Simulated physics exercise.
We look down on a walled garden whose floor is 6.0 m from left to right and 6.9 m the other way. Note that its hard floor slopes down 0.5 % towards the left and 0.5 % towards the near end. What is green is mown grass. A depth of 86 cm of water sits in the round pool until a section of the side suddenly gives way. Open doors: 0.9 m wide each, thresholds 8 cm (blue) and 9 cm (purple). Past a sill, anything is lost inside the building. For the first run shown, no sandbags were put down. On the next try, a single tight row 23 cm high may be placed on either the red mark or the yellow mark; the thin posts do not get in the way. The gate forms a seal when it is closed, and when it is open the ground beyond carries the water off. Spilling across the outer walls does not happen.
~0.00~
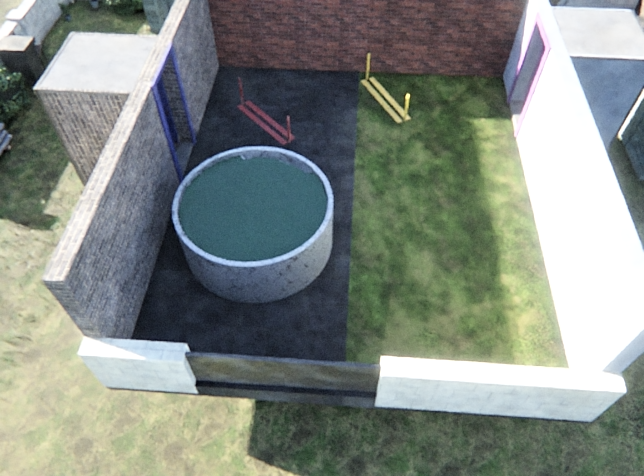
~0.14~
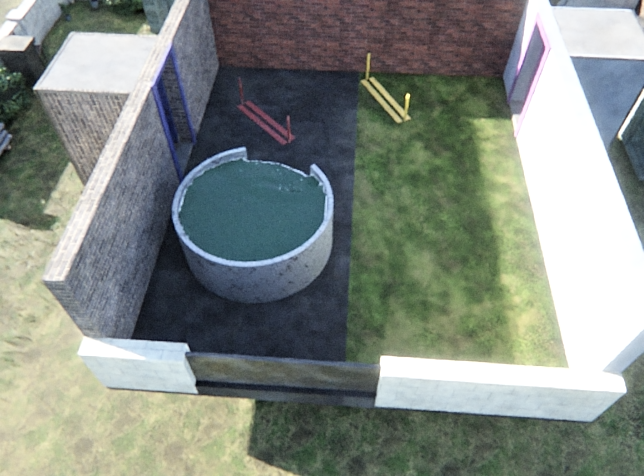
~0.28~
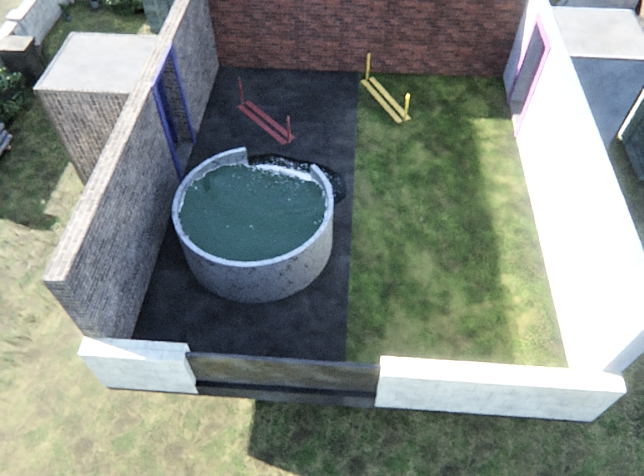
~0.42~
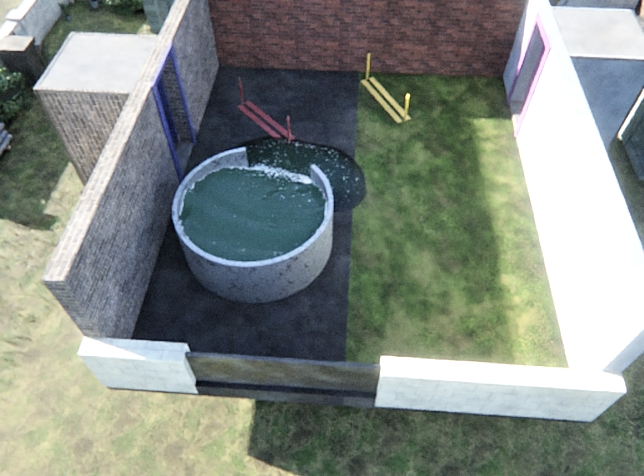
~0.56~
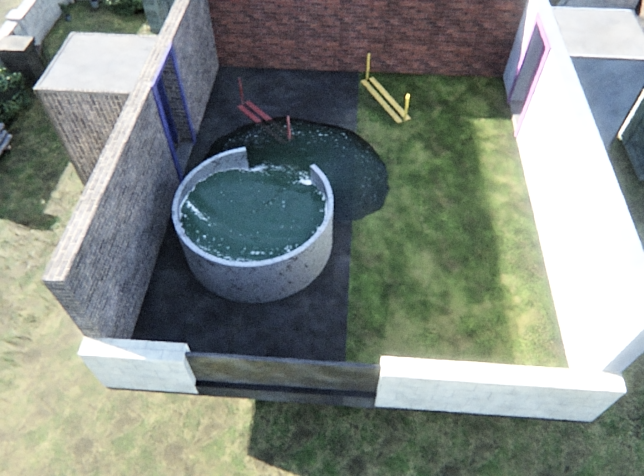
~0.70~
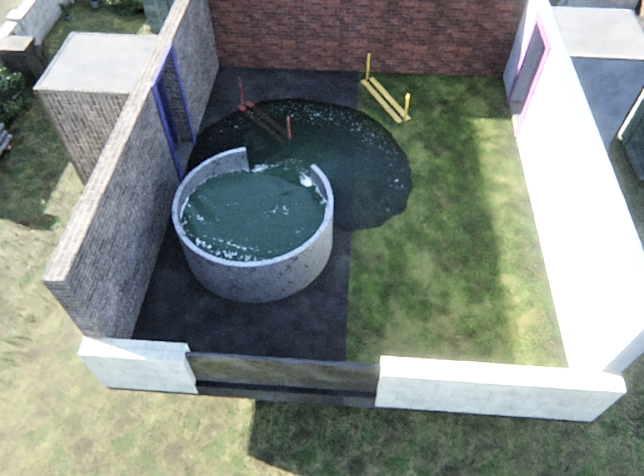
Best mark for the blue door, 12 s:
Red mark.
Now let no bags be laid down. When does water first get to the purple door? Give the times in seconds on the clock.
At the purple door, 3.0 s.
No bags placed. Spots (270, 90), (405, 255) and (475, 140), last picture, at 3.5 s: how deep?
Depths in the order given: 17 cm, 0 cm, 5 cm.
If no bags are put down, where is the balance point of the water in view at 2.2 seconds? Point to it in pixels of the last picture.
Roughly (299, 161).
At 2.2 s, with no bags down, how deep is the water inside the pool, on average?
I'd estimate the average depth at close to 40 centimetres.
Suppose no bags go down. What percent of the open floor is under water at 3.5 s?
It comes to about 60 percent wet.
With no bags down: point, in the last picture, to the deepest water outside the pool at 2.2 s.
(228, 68).
After 1.4 s water covers 40 % of the floor and is deepest (37 cm) near (284, 187) in the run without bags; in at the blue door, 0 L with no bags, 0 L with the row on red, 0 L on yellow.
After 2.2 s water covers 50 % of the floor and is deepest (40 cm) near (228, 68) in the run without bags; in at the blue door, 0 L with no bags, 0 L with the row on red, 0 L on yellow.
After 3.5 s water covers 60 % of the floor and is deepest (27 cm) near (499, 78) in the run without bags; in at the blue door, 0 L with no bags, 0 L with the row on red, 0 L on yellow.
After 7.0 s water covers 85 % of the floor and is deepest (16 cm) near (190, 190) in the run without bags; in at the blue door, 5 L with no bags, 0 L with the row on red, 19 L on yellow.
After 12.0 s water covers 100 % of the floor and is deepest (12 cm) near (202, 369) in the run without bags; in at the blue door, 26 L with no bags, 0 L with the row on red, 84 L on yellow.
